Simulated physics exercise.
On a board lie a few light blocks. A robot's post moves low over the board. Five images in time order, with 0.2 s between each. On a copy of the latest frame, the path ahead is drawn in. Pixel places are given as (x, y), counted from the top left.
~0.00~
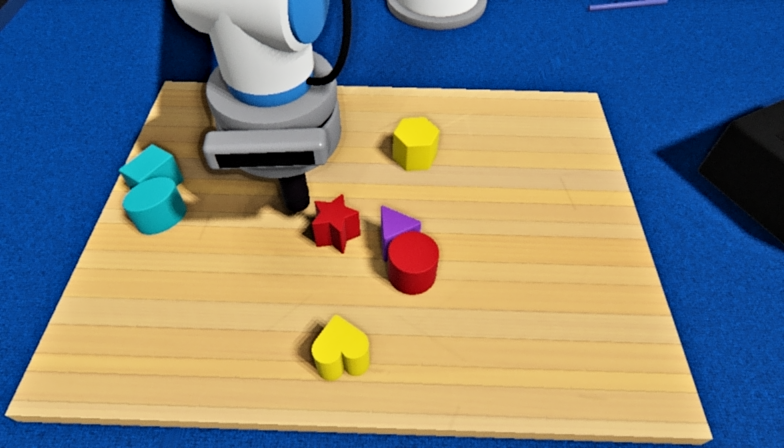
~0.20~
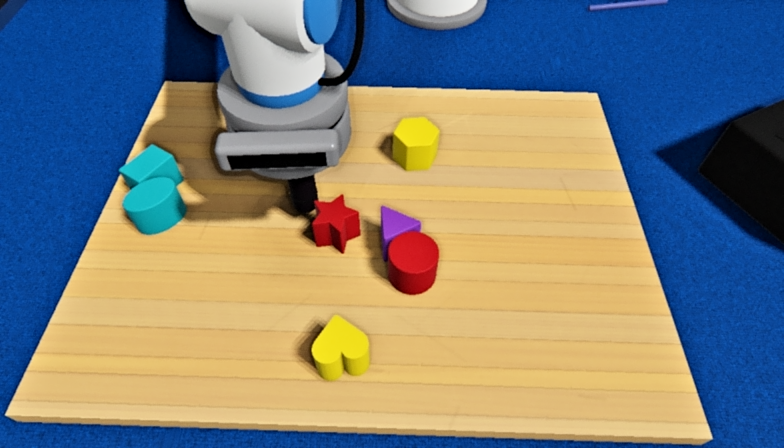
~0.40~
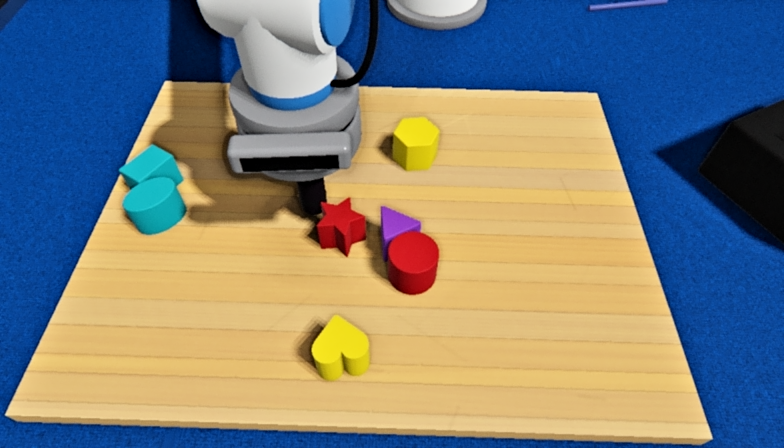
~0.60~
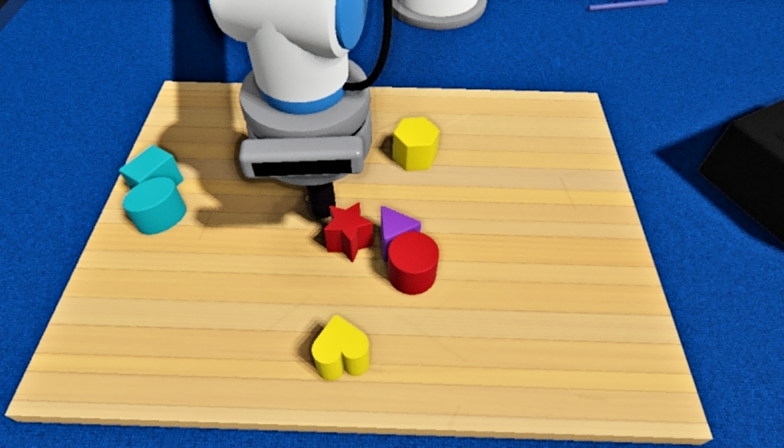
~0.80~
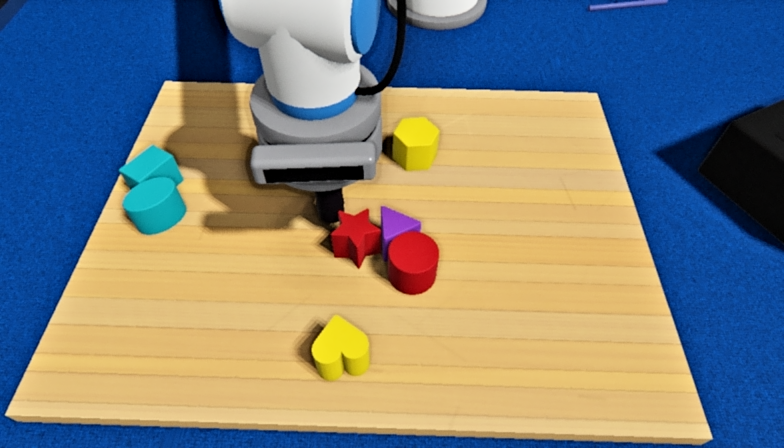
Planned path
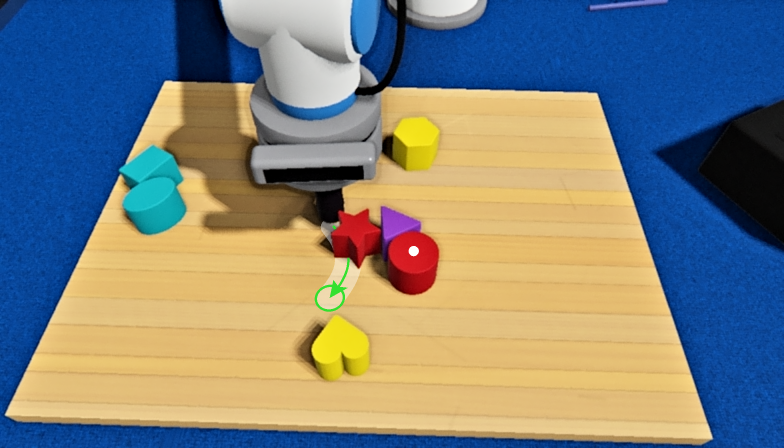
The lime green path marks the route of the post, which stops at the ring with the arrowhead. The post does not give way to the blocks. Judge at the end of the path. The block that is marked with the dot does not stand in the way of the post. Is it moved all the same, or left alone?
It is shoved along.
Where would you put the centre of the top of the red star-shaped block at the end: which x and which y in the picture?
The middle of the upper face of the red star-shaped block will lie at about (376, 271) in the picture.
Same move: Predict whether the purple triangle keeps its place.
The answer is that it remains undisturbed.
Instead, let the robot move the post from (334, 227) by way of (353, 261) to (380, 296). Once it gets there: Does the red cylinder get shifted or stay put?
Gets moved.
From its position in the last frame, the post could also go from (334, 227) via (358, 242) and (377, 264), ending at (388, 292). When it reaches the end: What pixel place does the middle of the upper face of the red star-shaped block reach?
By then it is at (370, 293).
Drawn move, from (334, 227) via (347, 248) and (346, 273), ending at (330, 298); the dot is on the red cylinder.
On the path given first. Halfway along, post (347, 249); red star-shaped block (375, 260); red cylinder (429, 260).
At the end, post (328, 287); red star-shaped block (376, 271), turned 45° anticlockwise; purple triangle still; red cylinder (430, 260).
